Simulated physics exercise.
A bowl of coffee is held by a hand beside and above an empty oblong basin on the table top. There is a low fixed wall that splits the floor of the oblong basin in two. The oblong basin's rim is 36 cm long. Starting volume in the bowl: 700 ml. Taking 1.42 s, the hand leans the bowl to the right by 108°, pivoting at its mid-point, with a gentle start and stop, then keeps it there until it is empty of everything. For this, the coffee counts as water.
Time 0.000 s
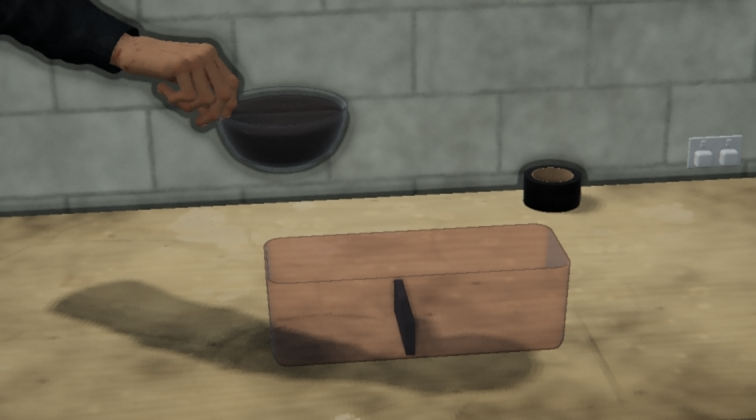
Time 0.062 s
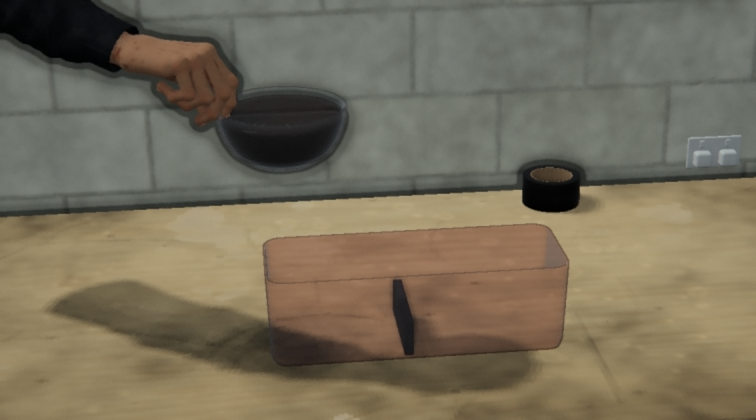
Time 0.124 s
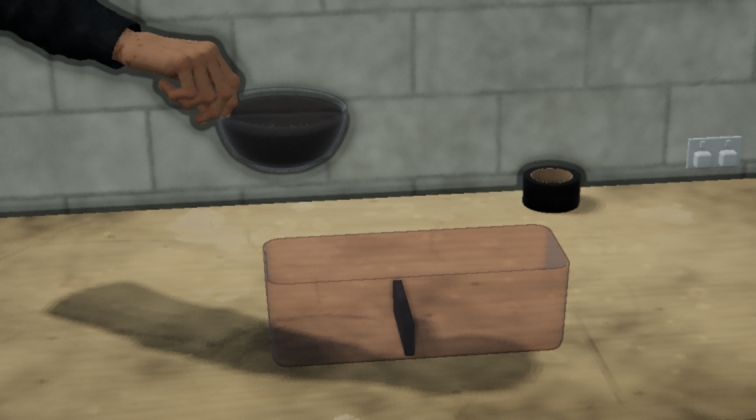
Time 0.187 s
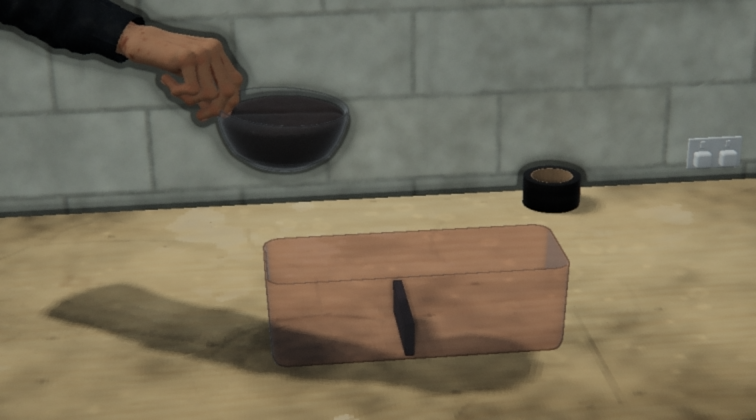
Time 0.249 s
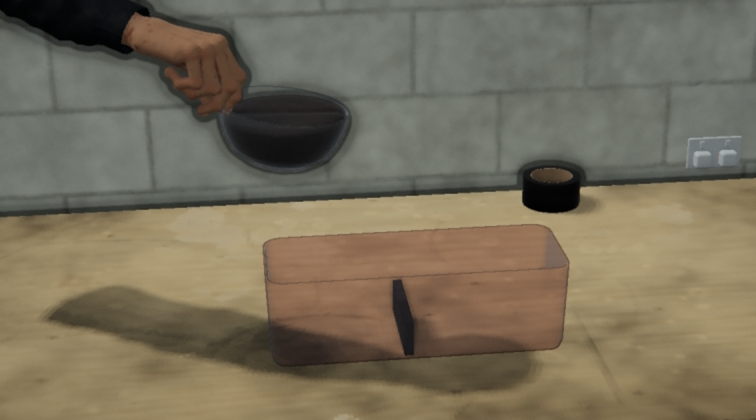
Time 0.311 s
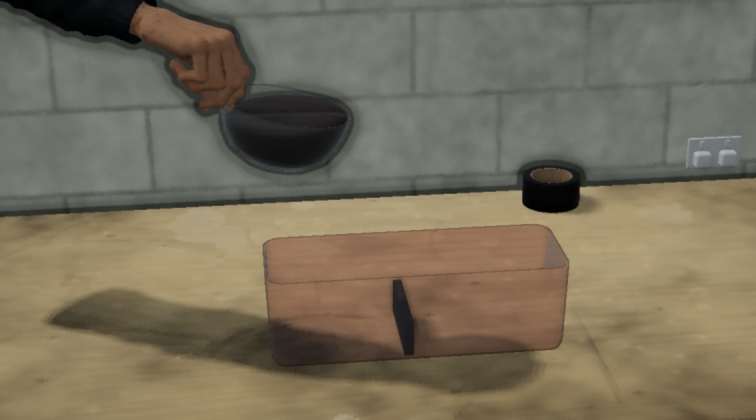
A hand holding a dark bowl above an empty clear pinkish basin on a table, slowly leaning the bowl slightly right.
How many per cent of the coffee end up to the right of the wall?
About 61 per cent.
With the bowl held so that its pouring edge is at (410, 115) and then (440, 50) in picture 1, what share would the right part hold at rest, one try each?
In order, 95 and 95 per cent.
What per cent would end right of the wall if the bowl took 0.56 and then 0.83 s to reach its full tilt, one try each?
Some 40 and 50 per cent, in that order.
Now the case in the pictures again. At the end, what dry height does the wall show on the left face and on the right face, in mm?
For the left, around 32 mm; for the right, around 28 mm.
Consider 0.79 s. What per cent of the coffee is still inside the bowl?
Close to 36 in a hundred.
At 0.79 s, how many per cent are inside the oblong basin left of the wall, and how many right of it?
I'd say some 6 on the left and some 22 on the right.
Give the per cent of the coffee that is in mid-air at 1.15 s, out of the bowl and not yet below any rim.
5 per cent or so.
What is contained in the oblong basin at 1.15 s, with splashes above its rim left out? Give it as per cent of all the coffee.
Around 94 per cent of the whole.
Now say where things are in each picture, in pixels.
The first frame shows tilt 0°; pouring edge (346, 104); surface from (219, 116) to (344, 110); the oblong basin's rim runs from (266, 263) to (560, 246); the wall's top is at (404, 301).
The second frame shows tilt 1°; pouring edge (346, 105); surface from (219, 115) to (343, 110).
The third frame shows tilt 2°; pouring edge (347, 107); surface from (220, 116) to (343, 111).
The fourth frame shows tilt 5°; pouring edge (348, 110); surface from (221, 115) to (345, 112).
The fifth frame shows tilt 8°; pouring edge (349, 113); surface from (222, 114) to (346, 112).
The sixth frame shows tilt 12°; pouring edge (350, 118); surface from (225, 115) to (348, 112).
After 0.79 s the tilt is 64° and 35 per cent is still to pour, 6 is left of the wall and 22 right of it.
After 1.15 s the tilt is 99° and 1 per cent is still to pour, 33 is left of the wall and 61 right of it.
After 1.52 s the tilt is 108° and 0 per cent is still to pour, 38 is left of the wall and 61 right of it.
After 1.92 s the tilt is 108° and 0 per cent is still to pour, 38 is left of the wall and 61 right of it.
In the end 38 per cent lies left of the wall, 61 right of it and 1 outside.
